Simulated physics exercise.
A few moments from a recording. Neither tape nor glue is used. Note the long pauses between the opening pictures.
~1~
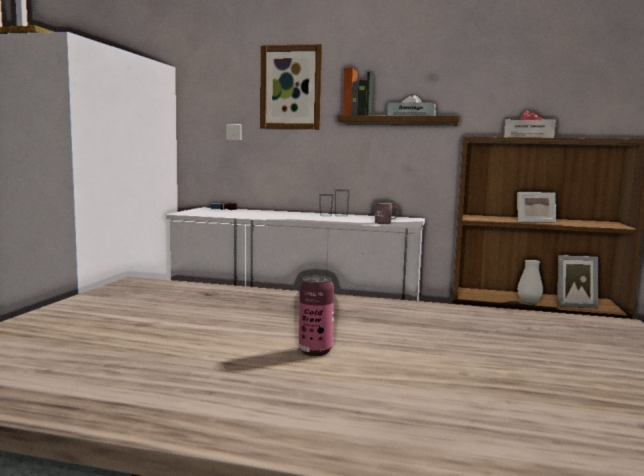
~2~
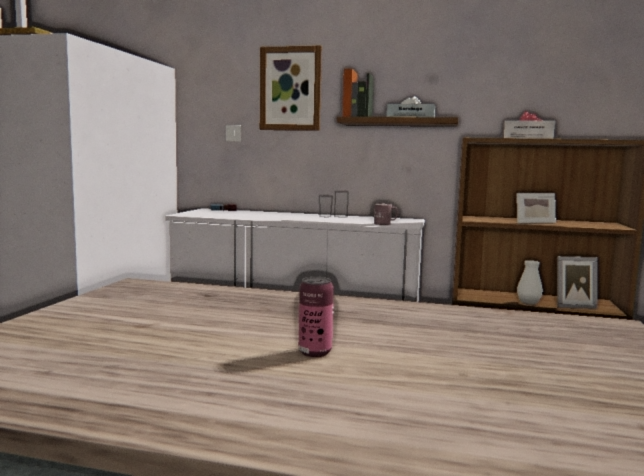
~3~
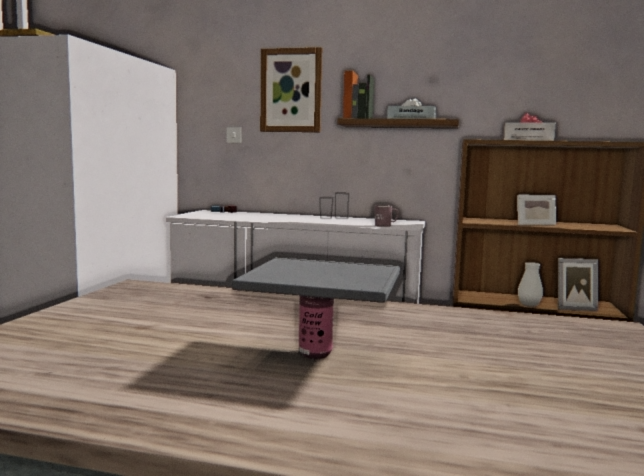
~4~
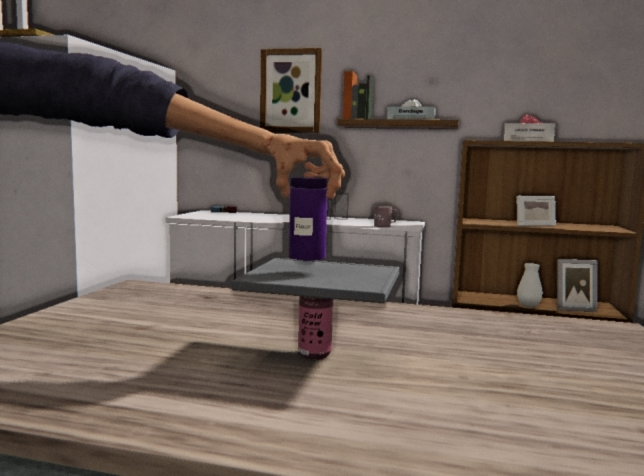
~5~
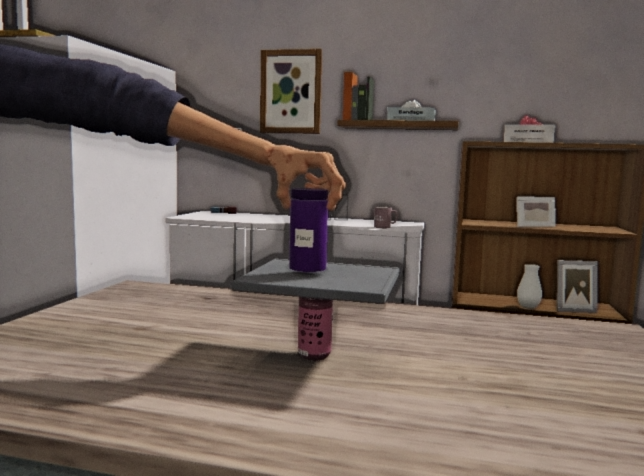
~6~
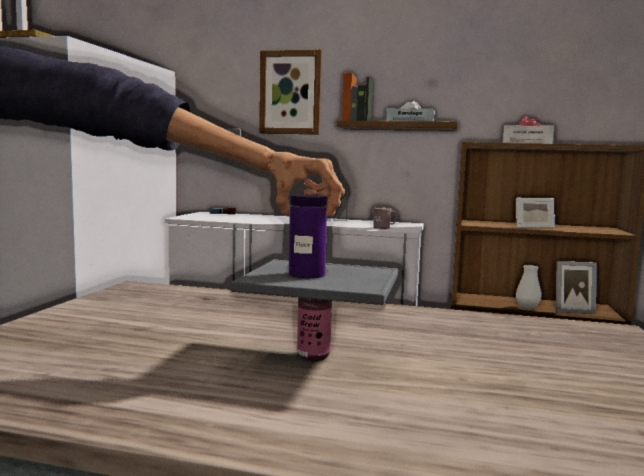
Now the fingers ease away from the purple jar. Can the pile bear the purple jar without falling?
Ends intact.
Then, 0.30 s later than the last frame, all is still.
Then, 0.70 s later than the last frame, purple jar resting near (308, 236).
When it is over, all 3 as before. End places, in pixels of the last picture, purple jar near (308, 236). The stack holds.
